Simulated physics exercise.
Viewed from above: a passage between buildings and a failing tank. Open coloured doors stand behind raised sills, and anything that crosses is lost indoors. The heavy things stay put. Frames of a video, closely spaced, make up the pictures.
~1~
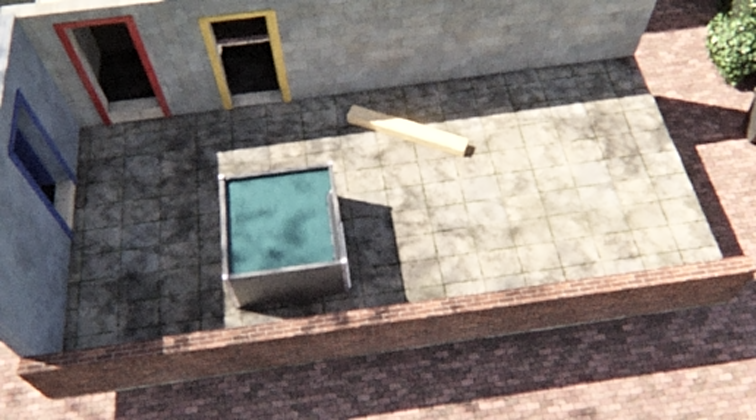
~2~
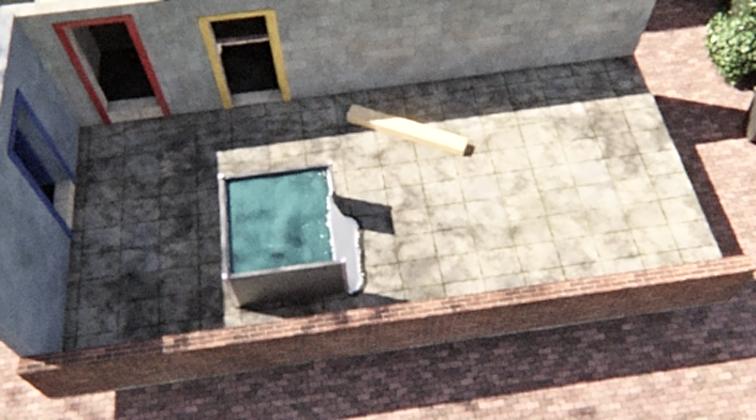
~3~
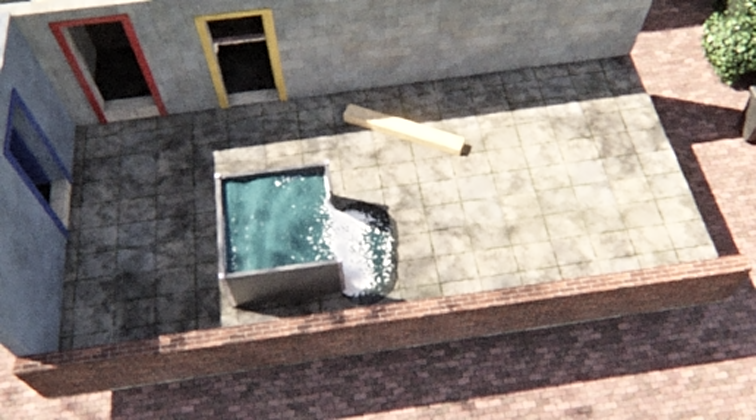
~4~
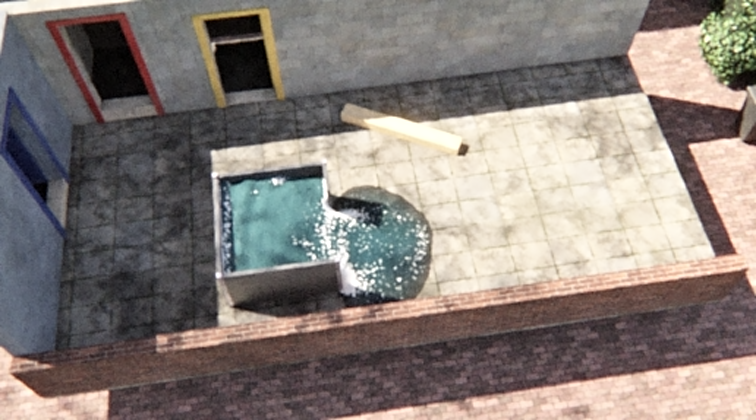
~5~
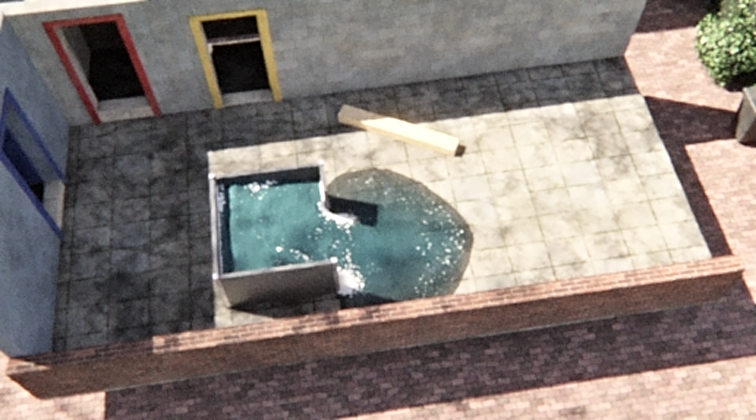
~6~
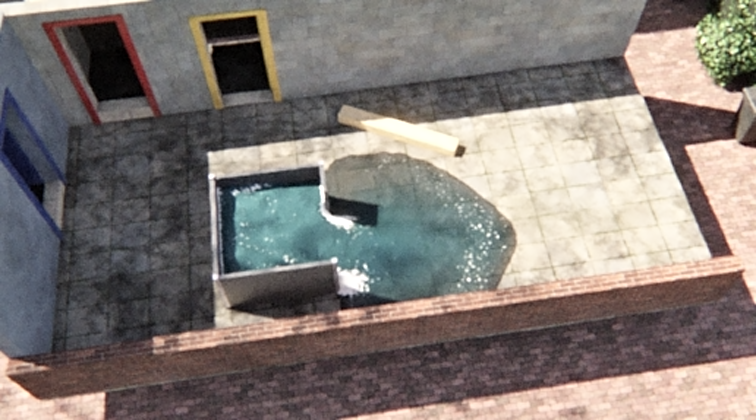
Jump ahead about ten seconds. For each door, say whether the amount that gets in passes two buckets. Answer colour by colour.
As I see it, the red door will keep to two buckets, the yellow door will keep to two buckets, the blue door will keep to two buckets.
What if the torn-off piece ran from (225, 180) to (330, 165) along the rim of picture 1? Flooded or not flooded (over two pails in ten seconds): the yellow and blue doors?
Looking at the doors, the yellow door overshoots the limit while the blue door misses the threshold.
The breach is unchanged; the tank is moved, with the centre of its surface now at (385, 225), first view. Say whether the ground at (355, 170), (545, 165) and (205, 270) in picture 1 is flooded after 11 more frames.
Result: Spared; inundated; spared.
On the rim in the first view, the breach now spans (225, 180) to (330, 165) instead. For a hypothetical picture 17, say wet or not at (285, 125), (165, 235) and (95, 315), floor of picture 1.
Listed order gives sopping; left alone; left alone.
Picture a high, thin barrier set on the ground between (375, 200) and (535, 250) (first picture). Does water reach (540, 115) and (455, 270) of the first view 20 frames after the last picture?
First spot parched, second spot submerged.
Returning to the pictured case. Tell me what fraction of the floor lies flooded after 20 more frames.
That should be about 55 %.
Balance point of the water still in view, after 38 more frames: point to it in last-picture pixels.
Near (431, 222).
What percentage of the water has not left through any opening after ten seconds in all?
My figure: Some 34 per cent.
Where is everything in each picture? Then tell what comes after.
In the first picture, still water in the tank at (281, 221).
In the second picture, the front is at (349, 219), out from the gap at (339, 247).
In the third picture, water pours out at (336, 247) and has run to (384, 217).
In the fourth picture, the front is at (428, 234), out from the gap at (334, 248).
In the fifth picture, water pours out at (331, 249) and has run to (468, 236).
In the sixth picture, the front is at (510, 244), out from the gap at (331, 249).
A moment on, water covers 35 % of the floor; the red door not reached, the yellow door not reached, the blue door not reached.
Next, water covers 45 % of the floor; the red door not reached, the yellow door not reached, the blue door not reached.
Then, water covers 55 % of the floor; the red door not reached, the yellow door not reached, the blue door not reached.
Later, water covers 50 % of the floor; the red door not reached, the yellow door wet at the sill, nothing in, the blue door not reached.
In the end, water covers 55 % of the floor; the red door not reached, the yellow door wet at the sill, nothing in, the blue door not reached.
